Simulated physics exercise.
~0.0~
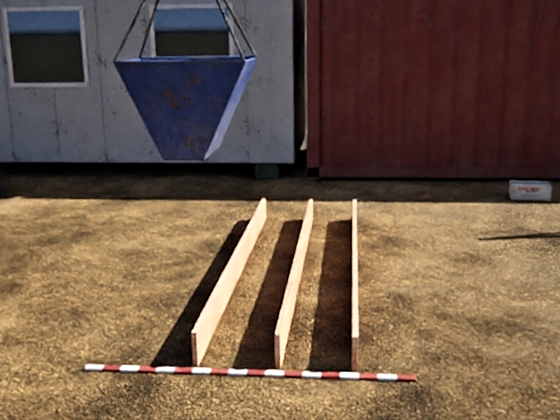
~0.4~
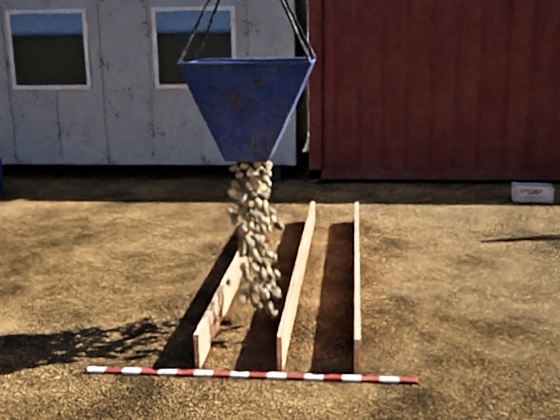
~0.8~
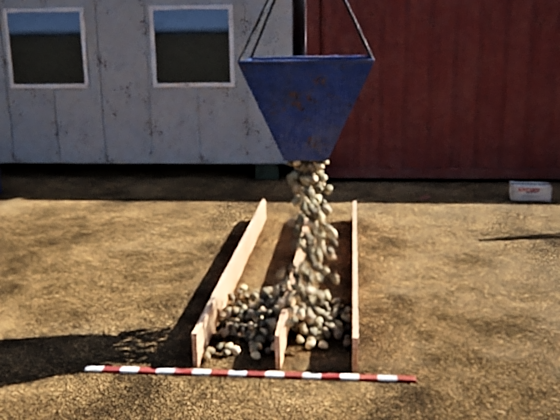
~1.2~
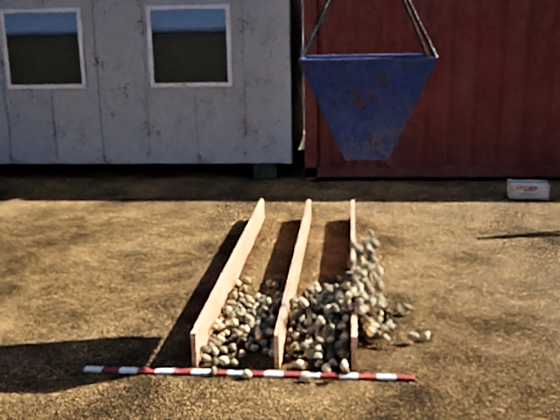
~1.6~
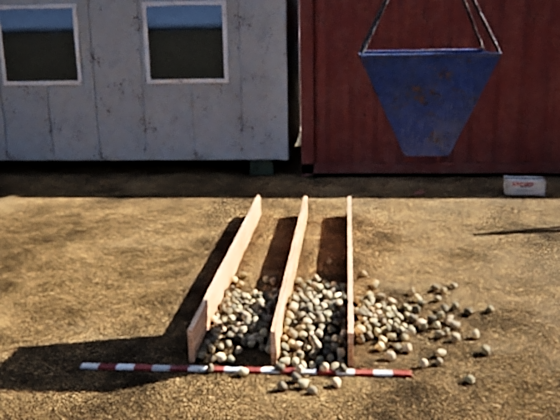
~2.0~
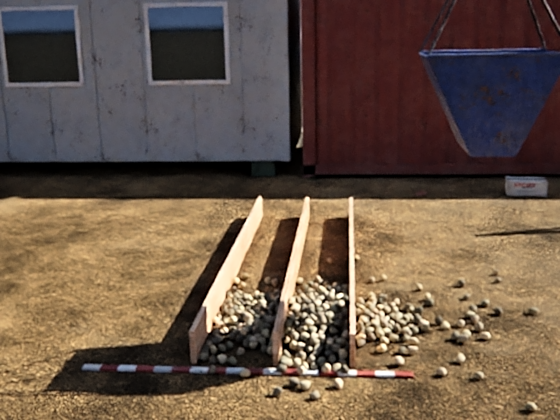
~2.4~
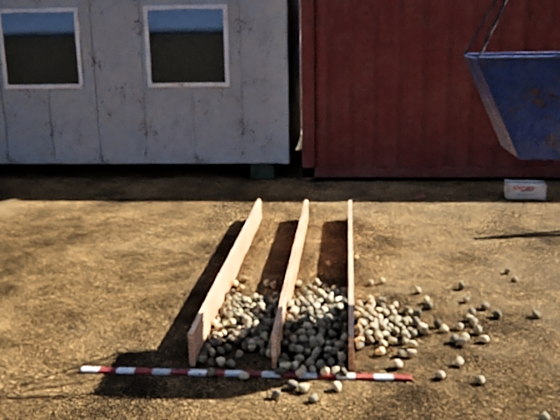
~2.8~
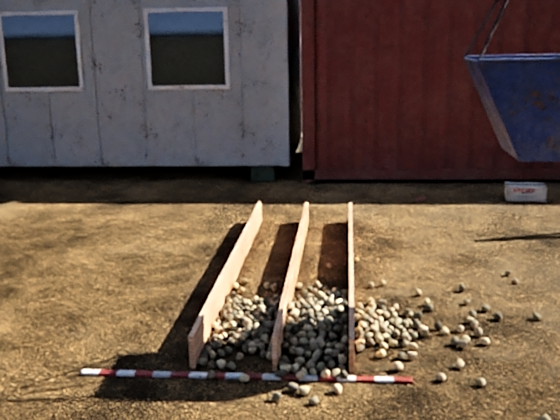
A blue skip moves right, pouring stones into two plank bays, some spilling out right.
